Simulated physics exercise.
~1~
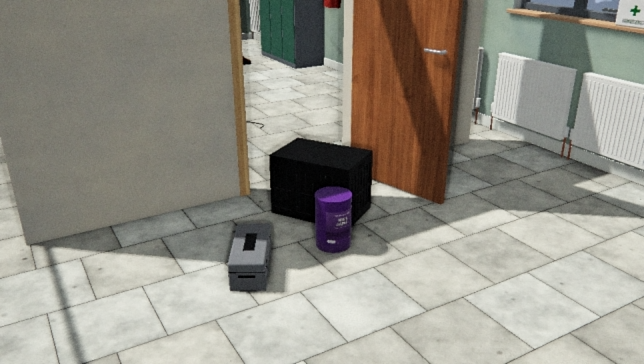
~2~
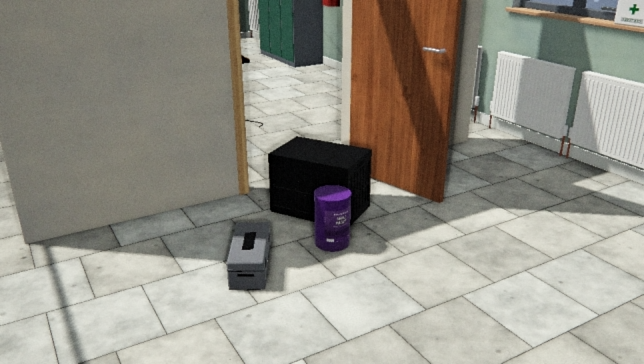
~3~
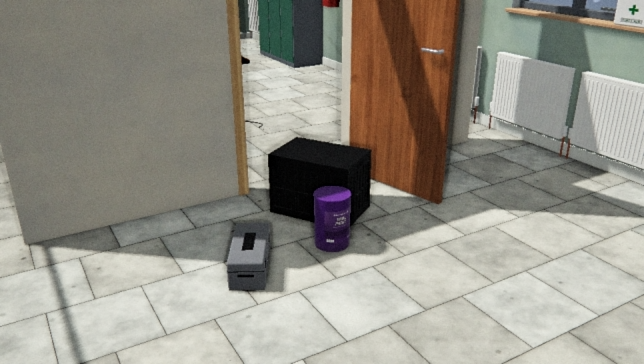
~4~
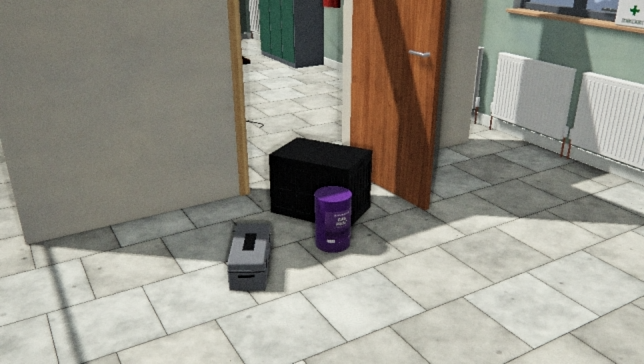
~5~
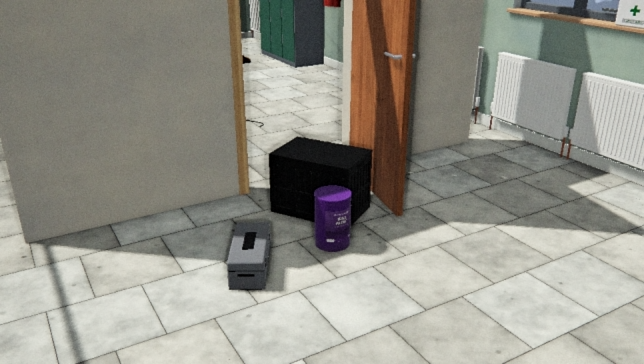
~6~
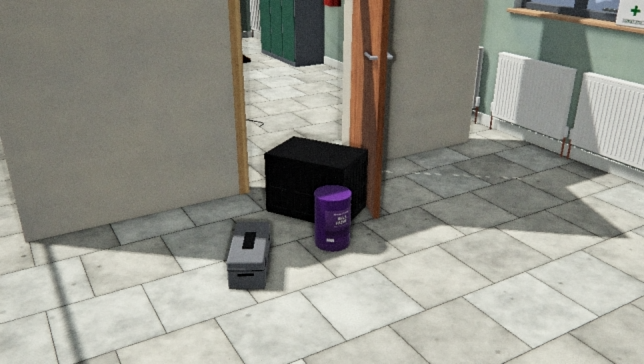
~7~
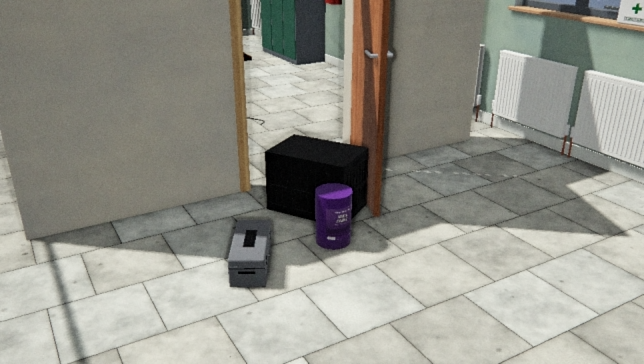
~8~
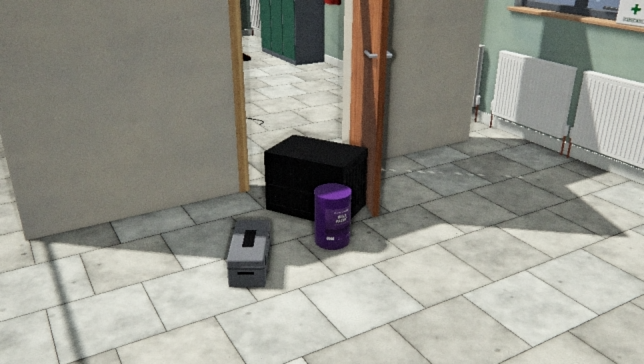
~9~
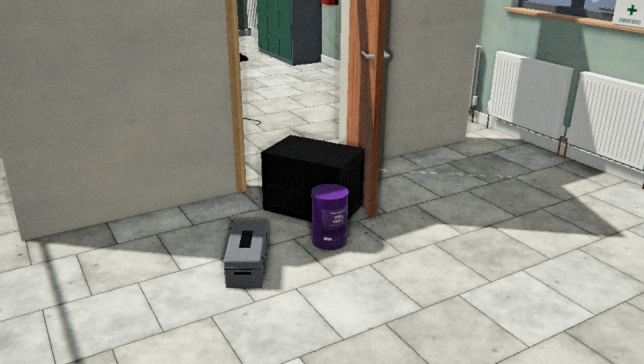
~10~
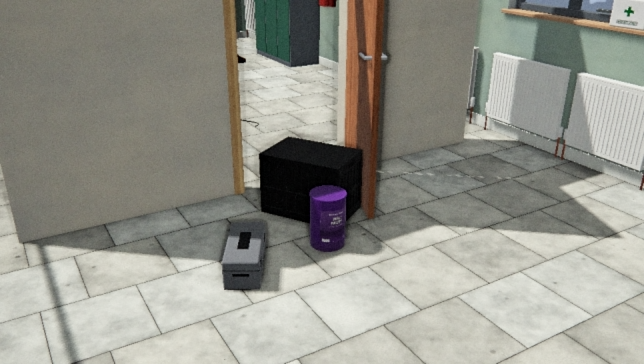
A wooden door swung partway toward closing, then stopped while still well open beside a black box in the doorway. The box, a purple pail and a grey toolbox stayed on the tiled floor, looking much as they had at the start.
